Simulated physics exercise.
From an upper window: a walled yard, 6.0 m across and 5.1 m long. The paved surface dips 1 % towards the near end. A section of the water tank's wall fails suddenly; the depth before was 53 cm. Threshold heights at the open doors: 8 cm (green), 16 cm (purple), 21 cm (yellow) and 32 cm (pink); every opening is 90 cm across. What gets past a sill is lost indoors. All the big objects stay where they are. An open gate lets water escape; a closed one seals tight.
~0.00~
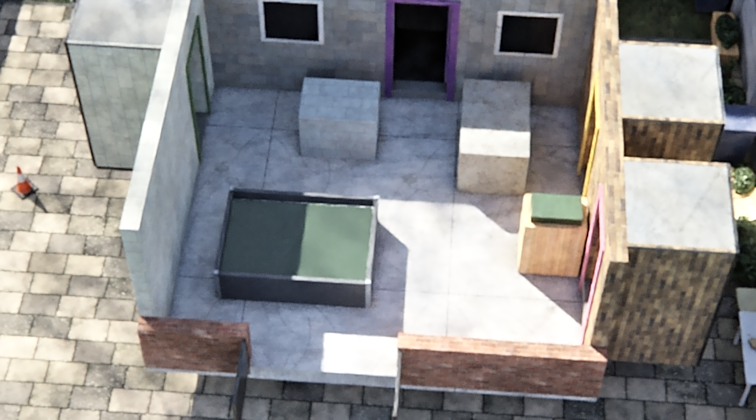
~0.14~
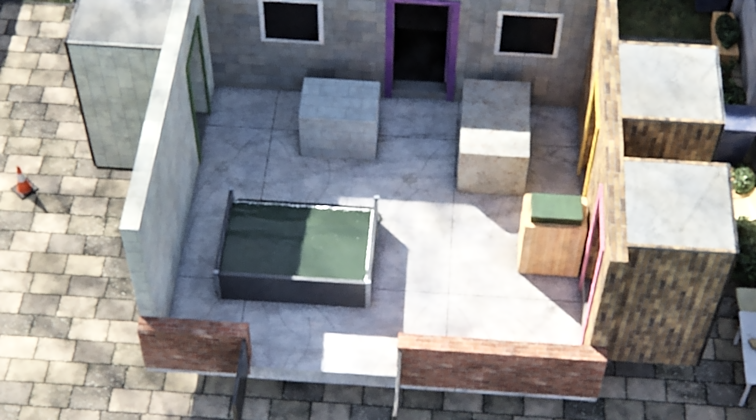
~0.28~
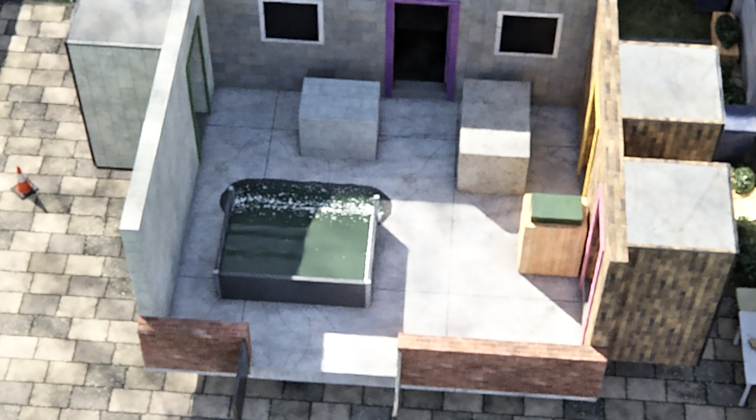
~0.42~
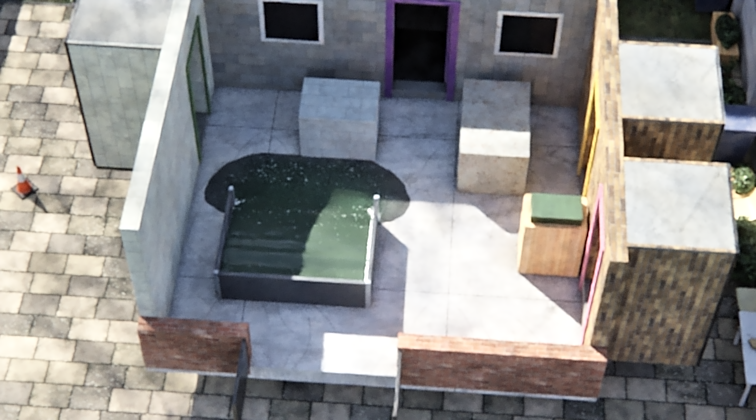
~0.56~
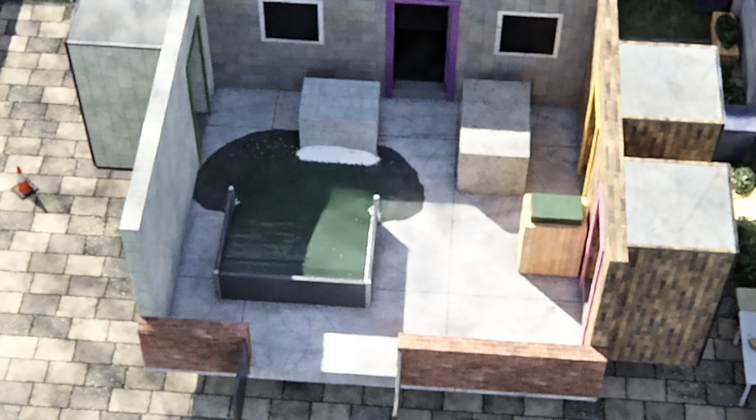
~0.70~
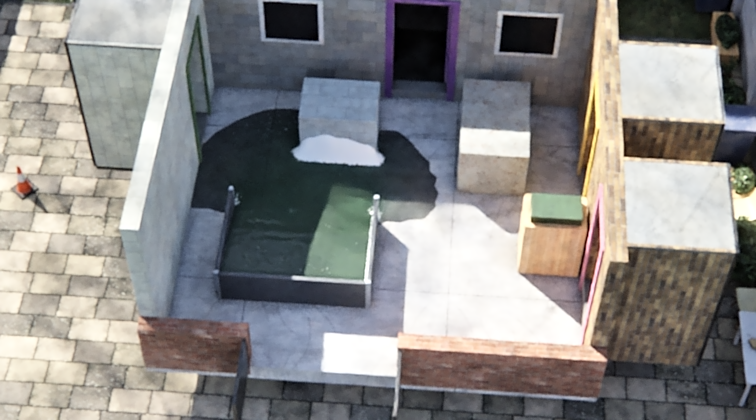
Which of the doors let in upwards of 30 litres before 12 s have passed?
Door by door: At the green door it goes over the limit; at the purple door it does not reach the limit; at the yellow door it stays under the limit; at the pink door it does not reach the limit.
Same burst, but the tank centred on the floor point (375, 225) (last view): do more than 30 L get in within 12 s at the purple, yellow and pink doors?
Against that limit: Purple over, yellow below, pink under.
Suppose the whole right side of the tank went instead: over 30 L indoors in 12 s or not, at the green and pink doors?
Then: Green not over, pink below.
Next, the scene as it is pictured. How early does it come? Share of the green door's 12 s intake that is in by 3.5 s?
Some 80 per cent by then.
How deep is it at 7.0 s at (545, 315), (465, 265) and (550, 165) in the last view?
In that order: 4, 4 and 3 cm.
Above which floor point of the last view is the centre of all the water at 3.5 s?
At about (332, 175).
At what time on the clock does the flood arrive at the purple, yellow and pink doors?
Purple 1.1 s, yellow 3.8 s, pink 4.5 s.
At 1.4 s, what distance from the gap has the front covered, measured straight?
Roughly 3.4 m.
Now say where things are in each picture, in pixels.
In the first frame, still water, 53 cm deep, in the water tank at (298, 238).
In the second frame, the front is at a hidden place, 1.1 m from the gap on the water tank's far side; 0.4 m2 of floor is under water; 53 cm left at the back of the water tank.
In the third frame, water pours out on the water tank's far side and has run 1.3 m, to (228, 195); typically 10 cm deep outside, 53 cm at the water tank's back.
In the fourth frame, the front is at (229, 168), 1.6 m from the gap on the water tank's far side; 3.0 m2 of floor is under water; 50 cm left at the back of the water tank.
In the fifth frame, the front is at (241, 143), 1.9 m from the gap on the water tank's far side; 4.0 m2 of floor is under water; 44 cm left at the back of the water tank.
In the sixth frame, the front is at (272, 113), 2.3 m from the gap on the water tank's far side; 5.1 m2 of floor is under water; 45 cm left at the back of the water tank.
After 1.4 s water covers 35 % of the floor and is deepest (36 cm) near (325, 162); green door 11 cm at the sill, 0 L in, purple door 6 cm at the sill, 0 L in, yellow door not reached, pink door not reached.
After 2.2 s water covers 40 % of the floor and is deepest (32 cm) near (208, 121); green door 23 cm at the sill, 14 L in, purple door 13 cm at the sill, 0 L in, yellow door not reached, pink door not reached.
After 3.5 s water covers 60 % of the floor and is deepest (22 cm) near (364, 113); green door 16 cm at the sill, 106 L in, purple door 15 cm at the sill, 5 L in, yellow door not reached, pink door not reached.
After 7.0 s water covers 95 % of the floor and is deepest (12 cm) near (576, 373); green door 7 cm at the sill, 132 L in, purple door 6 cm at the sill, 6 L in, yellow door 6 cm at the sill, 0 L in, pink door 6 cm at the sill, 0 L in.
After 12.0 s water covers 95 % of the floor and is deepest (9 cm) near (413, 362); green door 5 cm at the sill, 132 L in, purple door 4 cm at the sill, 6 L in, yellow door 5 cm at the sill, 0 L in, pink door 7 cm at the sill, 0 L in.
